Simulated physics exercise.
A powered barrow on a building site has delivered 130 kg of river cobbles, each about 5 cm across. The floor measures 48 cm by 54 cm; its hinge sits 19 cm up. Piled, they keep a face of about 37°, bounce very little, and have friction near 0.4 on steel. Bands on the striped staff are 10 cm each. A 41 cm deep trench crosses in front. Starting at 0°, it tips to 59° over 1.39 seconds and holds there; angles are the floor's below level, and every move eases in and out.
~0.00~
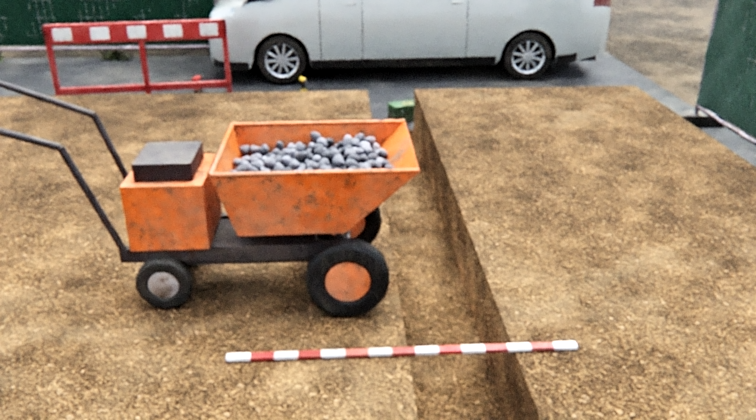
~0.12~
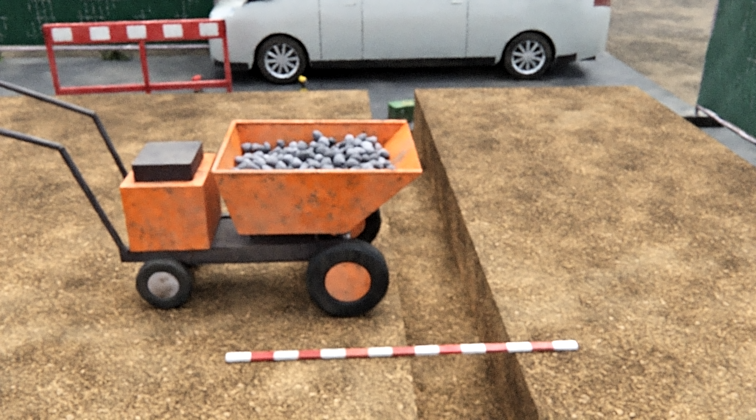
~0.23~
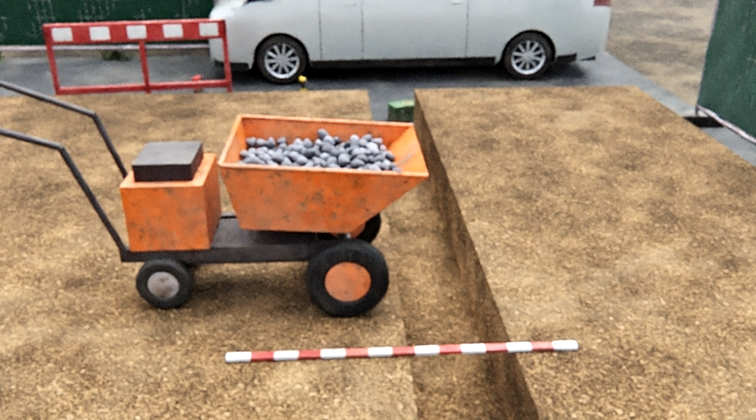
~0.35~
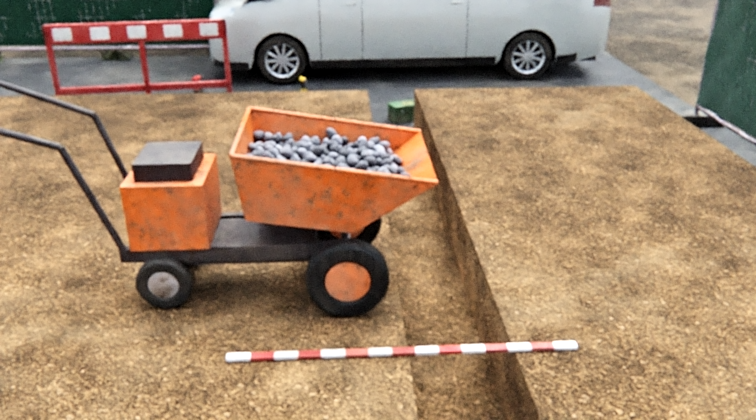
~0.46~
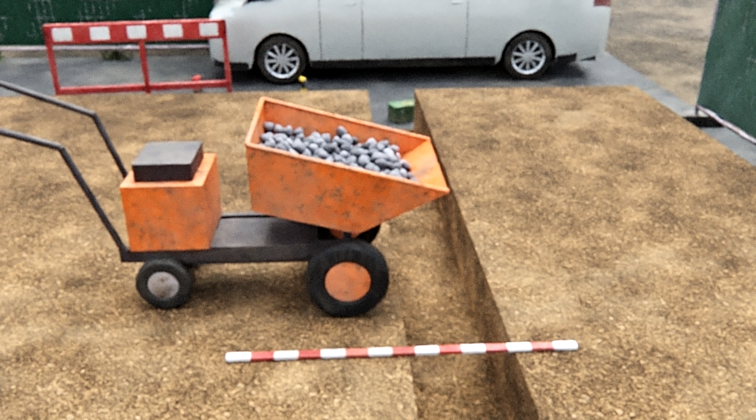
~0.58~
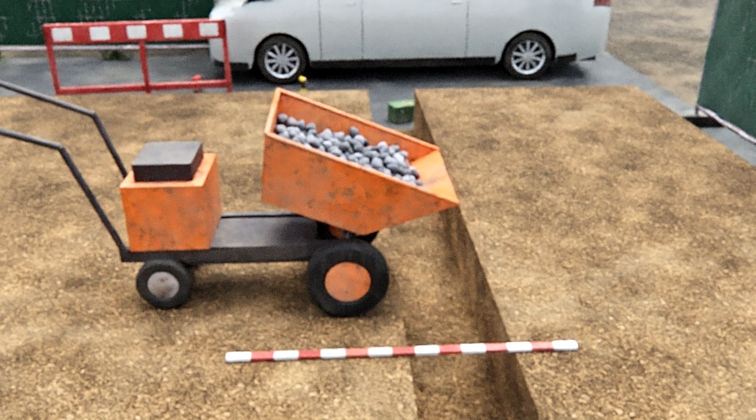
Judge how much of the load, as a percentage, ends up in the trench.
Around 52 %.
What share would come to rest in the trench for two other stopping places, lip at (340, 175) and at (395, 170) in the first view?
First spot about 100, second spot about 75 per cent.
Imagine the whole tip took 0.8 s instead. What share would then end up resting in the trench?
It would come to roughly 45 per cent.
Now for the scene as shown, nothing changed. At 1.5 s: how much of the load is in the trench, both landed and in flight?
Some 5 per cent.
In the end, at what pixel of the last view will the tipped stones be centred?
I'd point to around (482, 274).
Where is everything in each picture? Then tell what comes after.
The tray is at 0°, its lip at (419, 171); the top of the load is at (338, 147), in the first frame.
The tray is at 1°, its lip at (421, 172); the top of the load is at (328, 149); the stones move at 0.1 m/s on average, in the second frame.
Lip at (428, 176), floor tilted 4°, highest stones at (310, 151); the stones move at 0.3 m/s on average, in the third frame.
Lip at (437, 183), floor tilted 9°, highest stones at (291, 145); the stones move at 0.4 m/s on average, in the fourth frame.
Lip at (448, 192), floor tilted 15°, highest stones at (277, 139); the stones move at 0.4 m/s on average, in the fifth frame.
Lip at (459, 204), floor tilted 22°, highest stones at (291, 132); the stones move at 0.5 m/s on average, in the sixth frame.
After 1.0 s the floor is at 50°; 100 % in the tray; the foremost stones are at (450, 222).
After 1.5 s the floor is at 59°; 89 % in the tray, 4 % in the trench, 7 % past the trench; the foremost stones are at (510, 272).
After 1.8 s the floor is at 59°; 55 % in the tray, 7 % in the trench, 38 % past the trench; the foremost stones are at (574, 265).
After 3.8 s the floor is at 59°; 0 % in the tray, 52 % in the trench, 48 % past the trench; the foremost stones are at (629, 263).
